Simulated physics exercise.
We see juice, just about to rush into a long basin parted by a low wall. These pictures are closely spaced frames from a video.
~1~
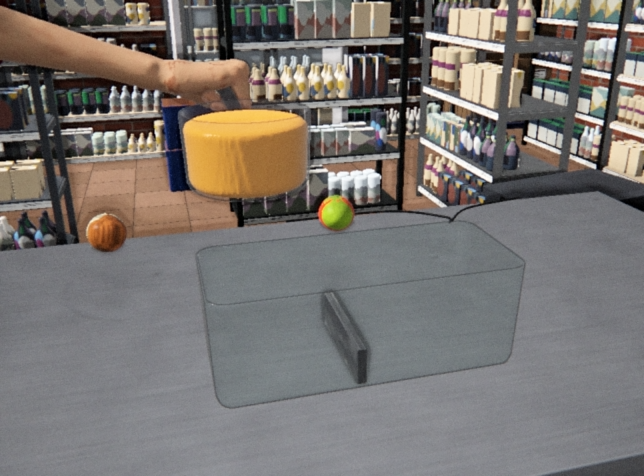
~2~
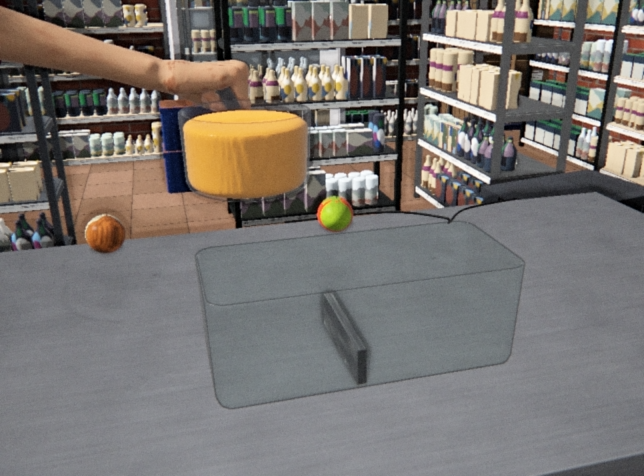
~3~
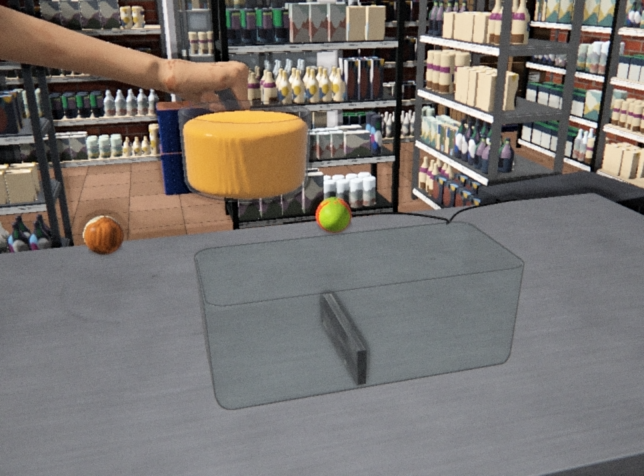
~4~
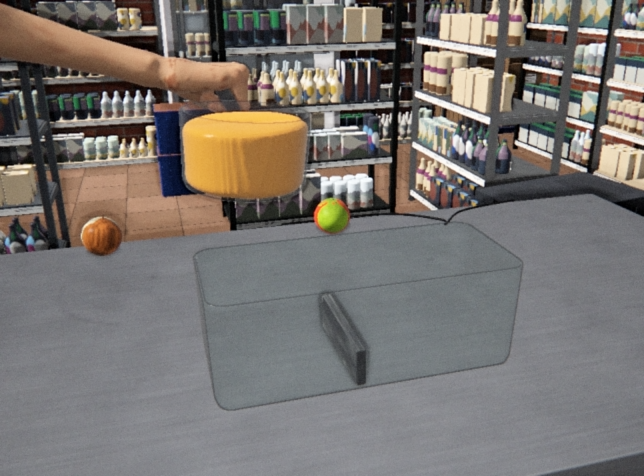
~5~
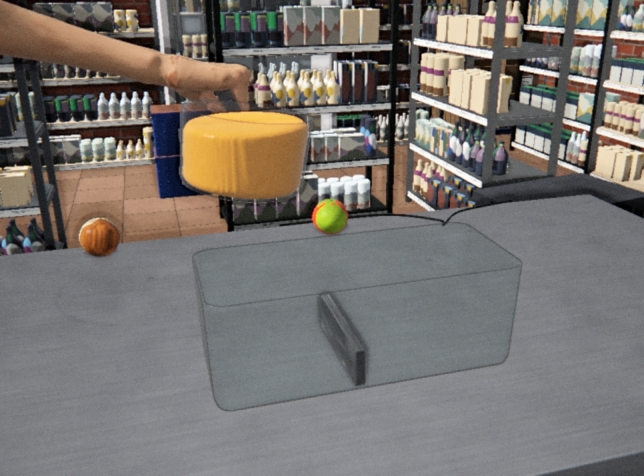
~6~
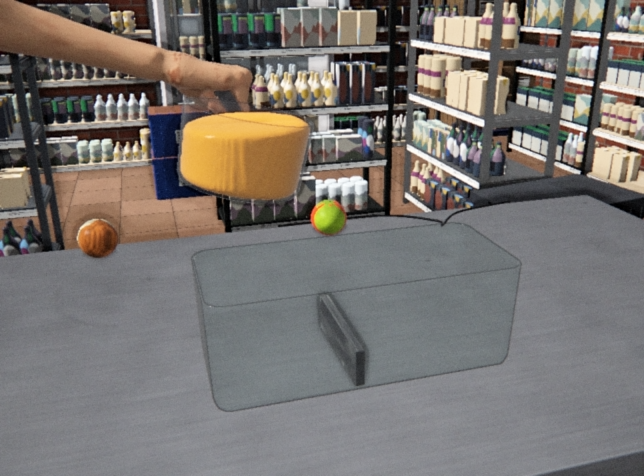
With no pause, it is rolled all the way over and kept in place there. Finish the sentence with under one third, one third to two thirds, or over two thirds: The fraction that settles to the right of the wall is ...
The fraction that settles to the right of the wall is over two thirds.
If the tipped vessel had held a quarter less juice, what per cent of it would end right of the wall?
85 %.
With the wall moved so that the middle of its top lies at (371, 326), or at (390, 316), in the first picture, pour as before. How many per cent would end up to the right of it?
Around 55 per cent for the first, around 25 per cent for the second.
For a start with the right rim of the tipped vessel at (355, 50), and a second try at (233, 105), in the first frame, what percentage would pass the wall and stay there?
Close to 95 % for the first start and close to 5 % for the second.
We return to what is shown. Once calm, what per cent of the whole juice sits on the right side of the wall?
Roughly 85 percent of it.
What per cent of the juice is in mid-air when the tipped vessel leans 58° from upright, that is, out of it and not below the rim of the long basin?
It's close to 25 %.
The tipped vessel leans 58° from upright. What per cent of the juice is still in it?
Remaining fraction: Approx. 65 %.
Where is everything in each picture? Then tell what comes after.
In the first frame, it leans 0°; its right rim is at (307, 109); the juice meets the walls at (183, 125) and (304, 118); the long basin's rim runs from (201, 277) to (497, 242); the wall's top is at (344, 320).
In the second frame, it leans 1°; its right rim is at (307, 110); the juice meets the walls at (182, 125) and (304, 118).
In the third frame, it leans 2°; its right rim is at (308, 112); the juice meets the walls at (184, 125) and (304, 120).
In the fourth frame, it leans 4°; its right rim is at (308, 115); the juice meets the walls at (182, 126) and (304, 120).
In the fifth frame, it leans 8°; its right rim is at (309, 119); the juice meets the walls at (184, 127) and (305, 120).
In the sixth frame, it leans 12°; its right rim is at (310, 124); the juice meets the walls at (184, 127) and (307, 120).
A moment on, the tilt is 58° and 65 per cent is still to pour, 1 is left of the wall and 11 right of it.
Next, the tilt is 88° and 18 per cent is still to pour, 4 is left of the wall and 67 right of it.
Then the tilt is 95° and 3 per cent is still to pour, 11 is left of the wall and 83 right of it.
Later the tilt is 95° and 1 per cent is still to pour, 15 is left of the wall and 84 right of it.
Finally, 15 per cent lies left of the wall, 84 right of it and 1 outside.
